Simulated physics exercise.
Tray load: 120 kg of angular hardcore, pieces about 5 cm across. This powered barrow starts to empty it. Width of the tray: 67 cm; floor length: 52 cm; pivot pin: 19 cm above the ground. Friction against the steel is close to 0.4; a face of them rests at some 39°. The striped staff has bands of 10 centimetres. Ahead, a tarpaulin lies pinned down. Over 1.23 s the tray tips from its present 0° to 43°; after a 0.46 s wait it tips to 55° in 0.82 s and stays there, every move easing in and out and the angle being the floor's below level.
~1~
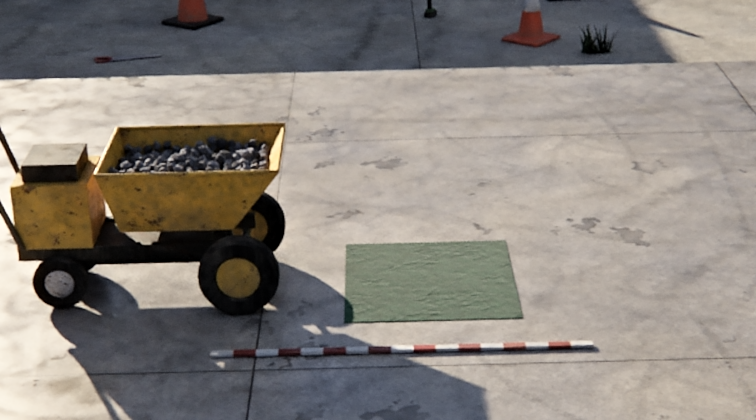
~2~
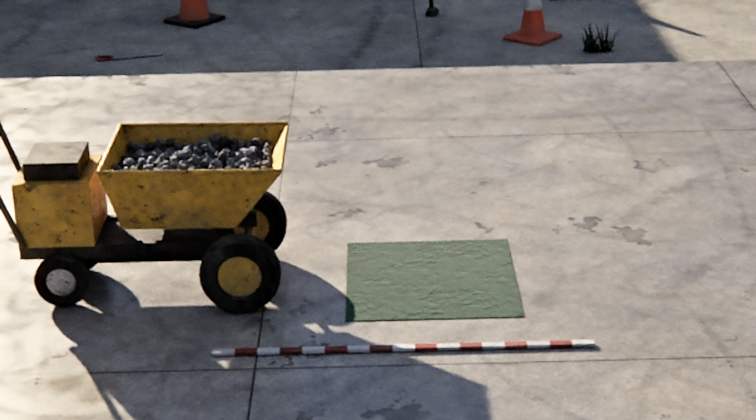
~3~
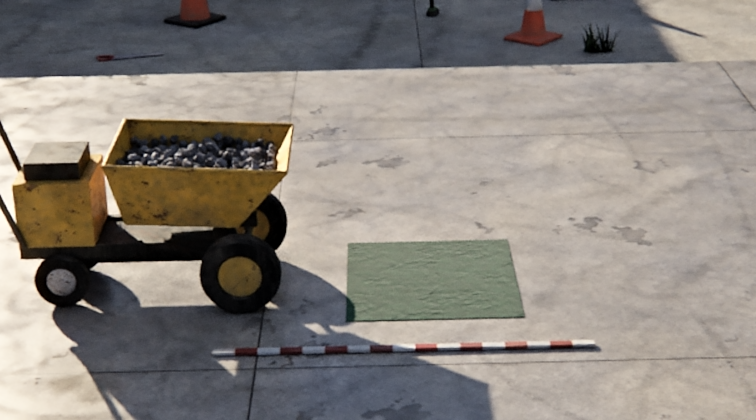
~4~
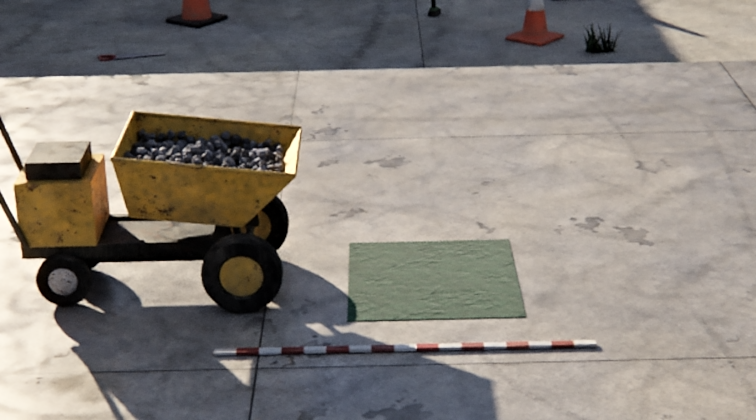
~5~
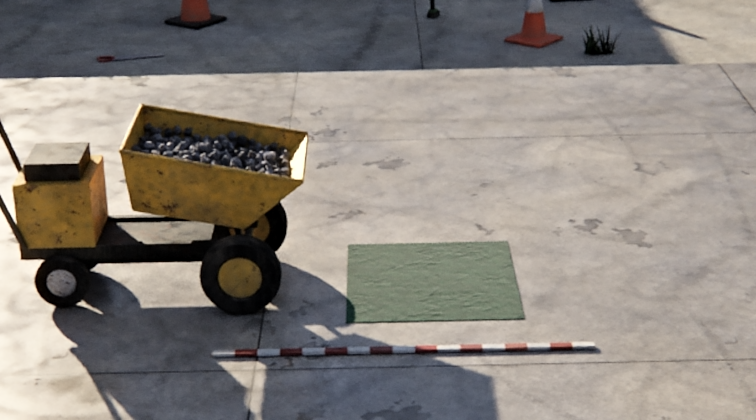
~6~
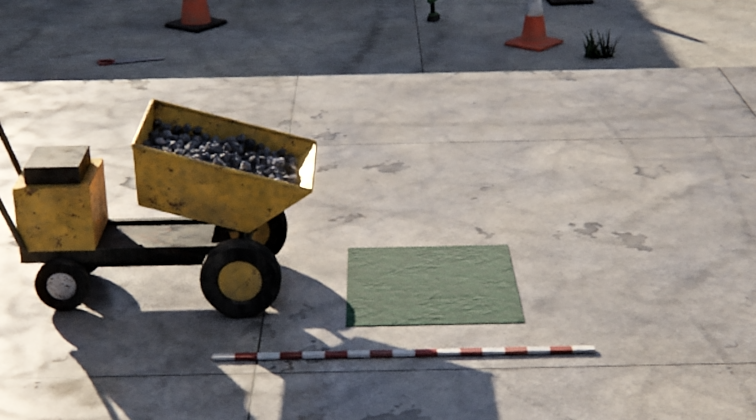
A yellow tray of dark stones on a small wheeled barrow gradually tilts down toward the right.
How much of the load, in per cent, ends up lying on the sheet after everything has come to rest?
Roughly 0 per cent of it.
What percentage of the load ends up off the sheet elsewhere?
Roughly 0 percent of it.
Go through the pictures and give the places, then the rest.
In the first picture, the tray is at 0°, its lip at (278, 172); the top of the load is at (208, 152).
The second picture shows lip at (281, 171), floor tilted 1°, highest stones at (210, 150).
The third picture shows lip at (287, 173), floor tilted 3°, highest stones at (203, 147).
The fourth picture shows lip at (295, 176), floor tilted 7°, highest stones at (183, 143).
In the fifth picture, the tray is at 11°, its lip at (303, 182); the top of the load is at (162, 138).
The sixth picture shows lip at (312, 191), floor tilted 17°, highest stones at (162, 134).
A little later the floor is at 36°; 100 % in the tray; the foremost stones are at (320, 201).
Then the floor is at 43°; 100 % in the tray; the foremost stones are at (333, 211).
Later still the floor is at 55°; 100 % in the tray; the foremost stones are at (369, 240).
In the end the floor is at 55°; 98 % in the tray, 2 % on the sheet; the foremost stones are at (411, 287).
